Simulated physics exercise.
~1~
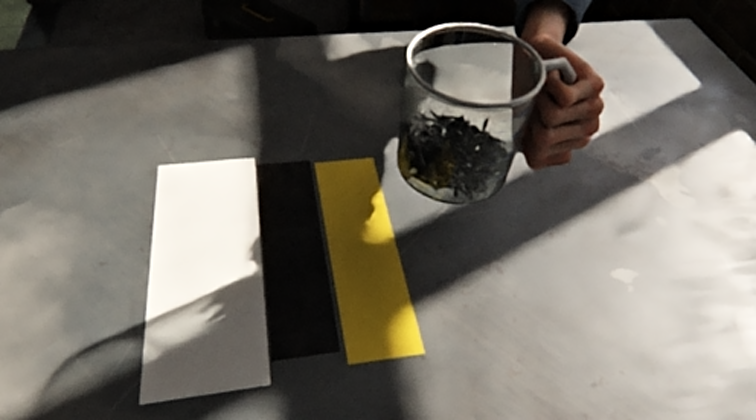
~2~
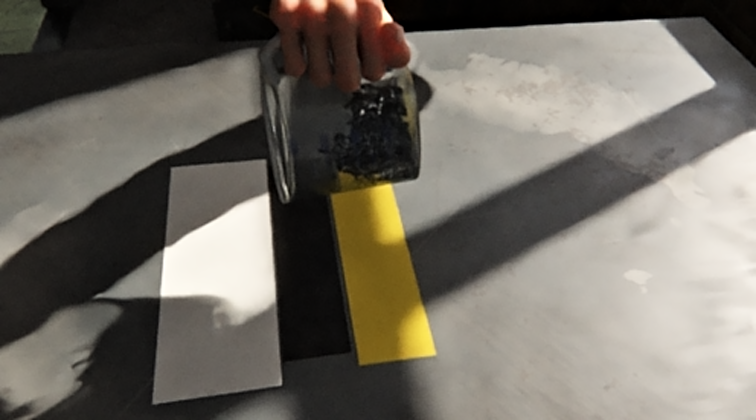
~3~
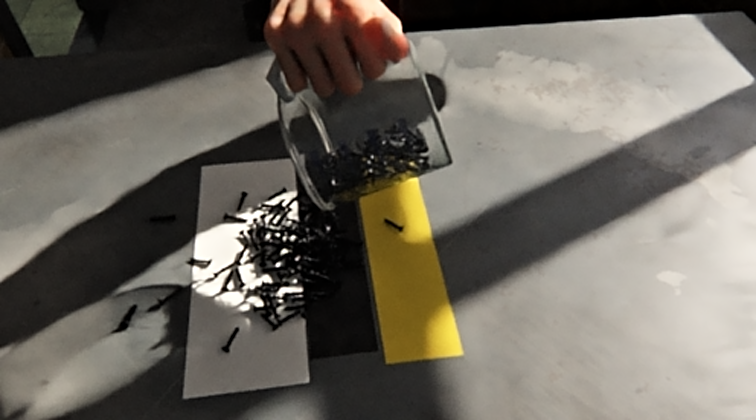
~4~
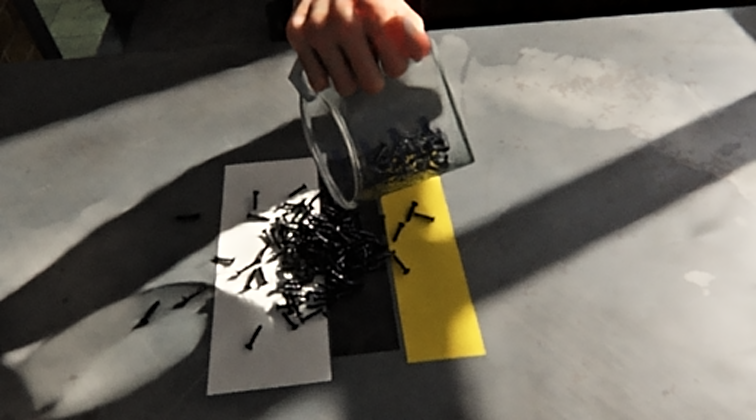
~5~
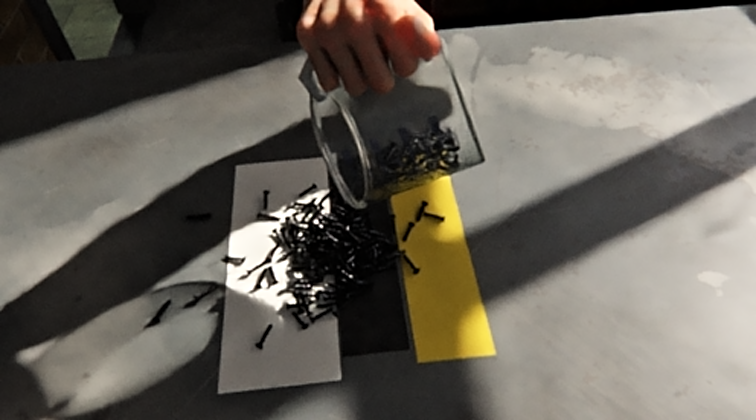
A hand holds a clear glass jug of black screws above a bare grey table streaked with sunlight and shadow, seen from above at an angle. White, black and yellow mats lie side by side from left to right. The hand carries the jug left over the mats and tips it onto its side, its mouth toward the left. Screws spill out into a heap across the white and black mats, with a few landing on the yellow mat and scattering left onto the table. The jug stays tilted, still holding some screws, while the pile rests below.
